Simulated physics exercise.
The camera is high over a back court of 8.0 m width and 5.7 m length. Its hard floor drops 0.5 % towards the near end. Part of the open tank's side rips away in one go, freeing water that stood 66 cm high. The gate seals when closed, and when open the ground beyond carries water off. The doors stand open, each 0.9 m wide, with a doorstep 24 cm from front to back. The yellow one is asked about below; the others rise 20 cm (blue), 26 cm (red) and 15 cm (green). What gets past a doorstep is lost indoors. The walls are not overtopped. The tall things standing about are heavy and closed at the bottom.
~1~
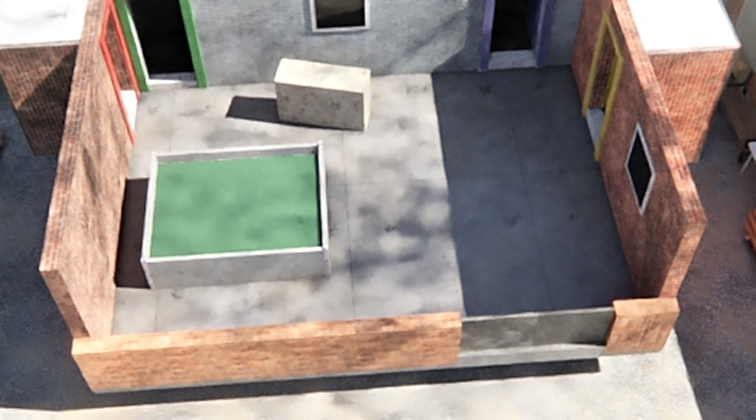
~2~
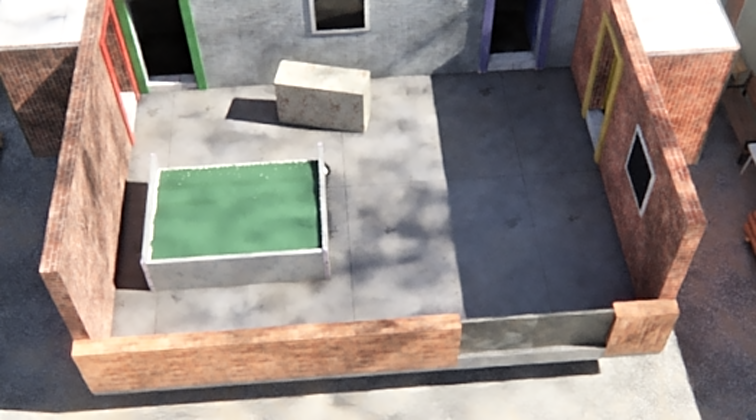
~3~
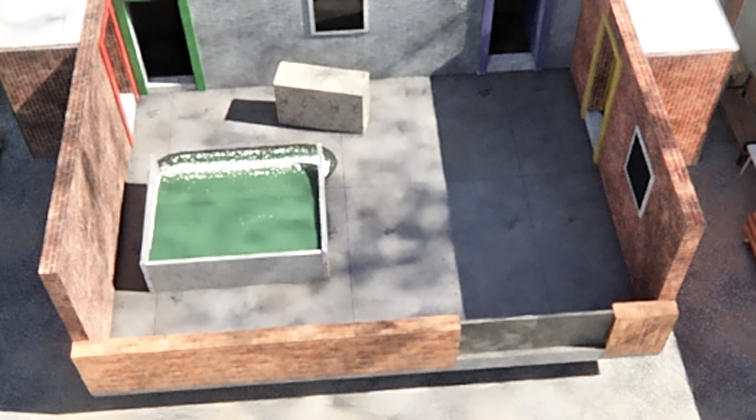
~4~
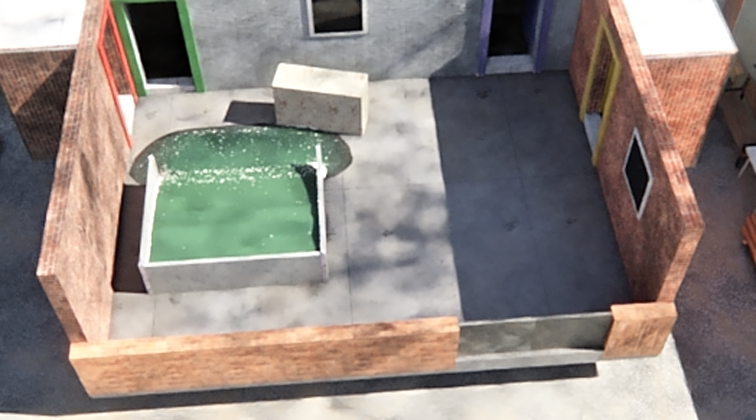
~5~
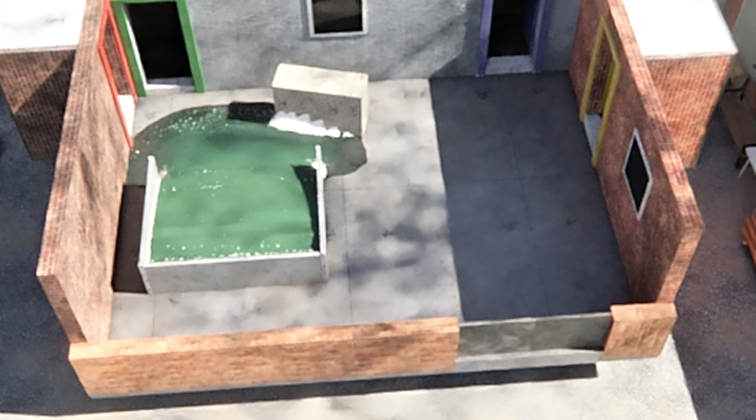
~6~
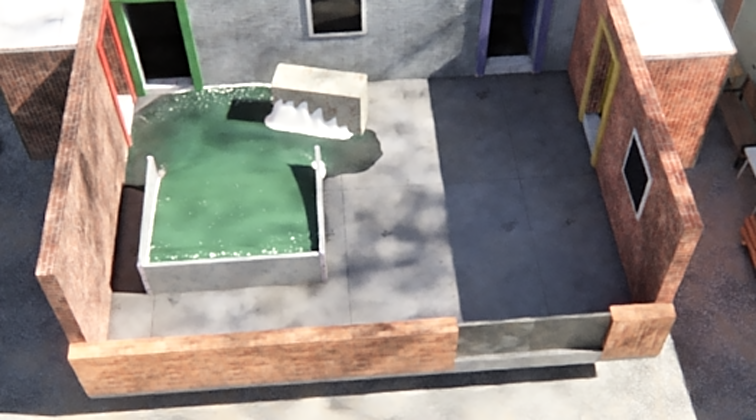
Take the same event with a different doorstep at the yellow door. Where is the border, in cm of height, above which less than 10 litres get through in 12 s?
At least 12.5 cm or so.
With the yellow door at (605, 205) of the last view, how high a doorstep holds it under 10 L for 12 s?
Roughly 8.0 cm.
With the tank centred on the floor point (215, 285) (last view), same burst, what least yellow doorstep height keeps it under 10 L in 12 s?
Then roughly 12.0 cm.
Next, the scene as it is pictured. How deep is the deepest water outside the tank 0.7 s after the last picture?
Roughly 52 cm.
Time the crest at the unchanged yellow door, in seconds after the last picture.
Around 3.0 s.
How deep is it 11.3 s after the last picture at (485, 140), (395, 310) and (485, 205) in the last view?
About 7, 8 and 7 cm.
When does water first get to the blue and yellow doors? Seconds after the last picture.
Arrival: Blue 2.0 s, yellow 2.4 s.
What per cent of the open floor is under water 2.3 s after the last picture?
Near 60 per cent is wet.
Then, 0.7 s after the last picture water covers 20 % of the floor, deepest (52 cm) near (234, 93); it has not reached the yellow door.
Then, 2.3 s after the last picture water covers 60 % of the floor, deepest (35 cm) near (135, 99); it has not reached the yellow door.
Then, 11.3 s after the last picture water covers 100 % of the floor, deepest (11 cm) near (567, 155); 9 cm at the yellow door, 0 litres in over its 25 cm doorstep.
At the yellow door as built, the water peaked near 17 cm, 3.1 s after the last picture.
Run again over the same 12 s with other heights there, 18 litres in over 11 cm, 4 litres over 15 cm. The limit of 10 litres is kept from about 12.5 cm up.
